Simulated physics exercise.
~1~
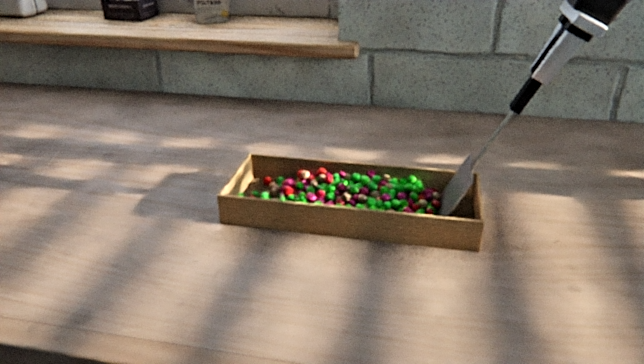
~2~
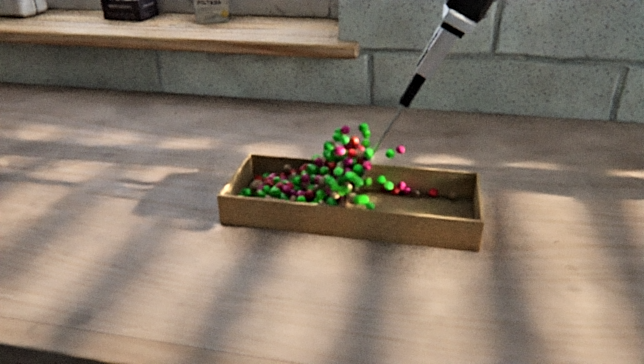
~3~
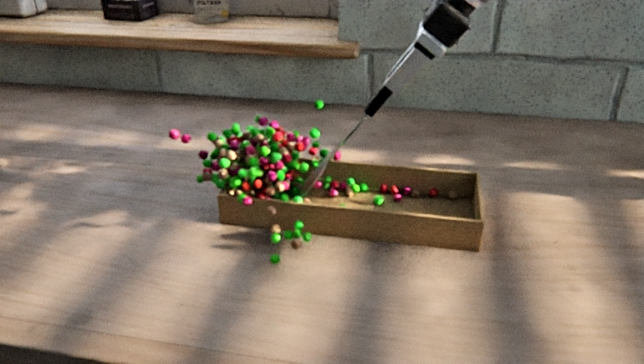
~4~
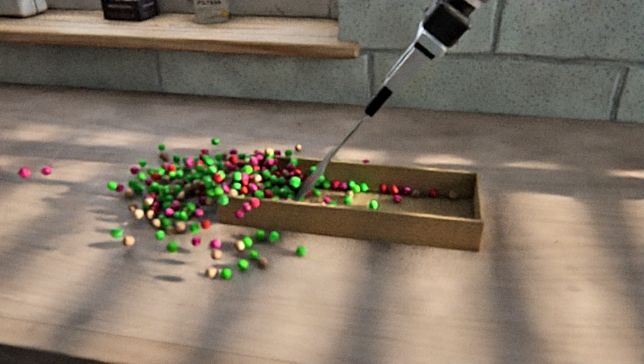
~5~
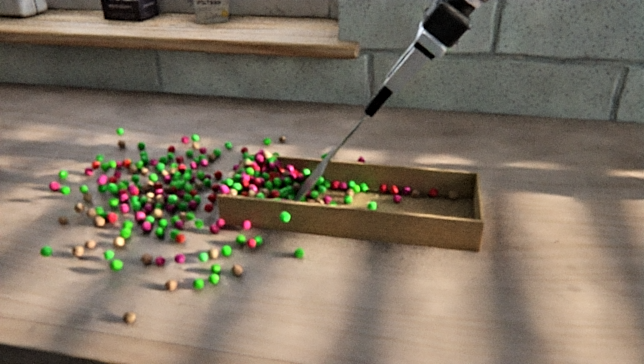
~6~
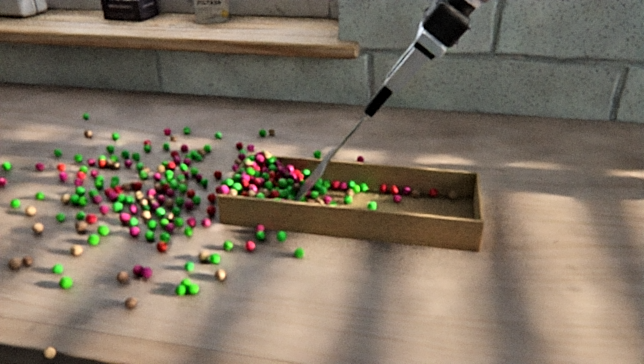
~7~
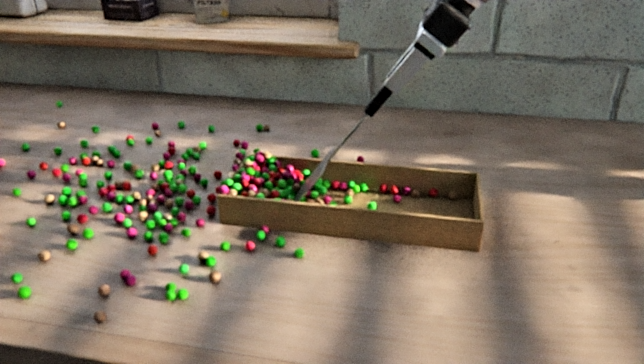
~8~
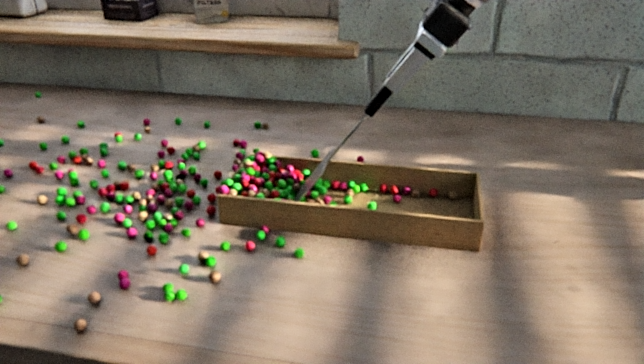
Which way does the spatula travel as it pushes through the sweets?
The spatula moves to the left, pushing the sweets along the tin.
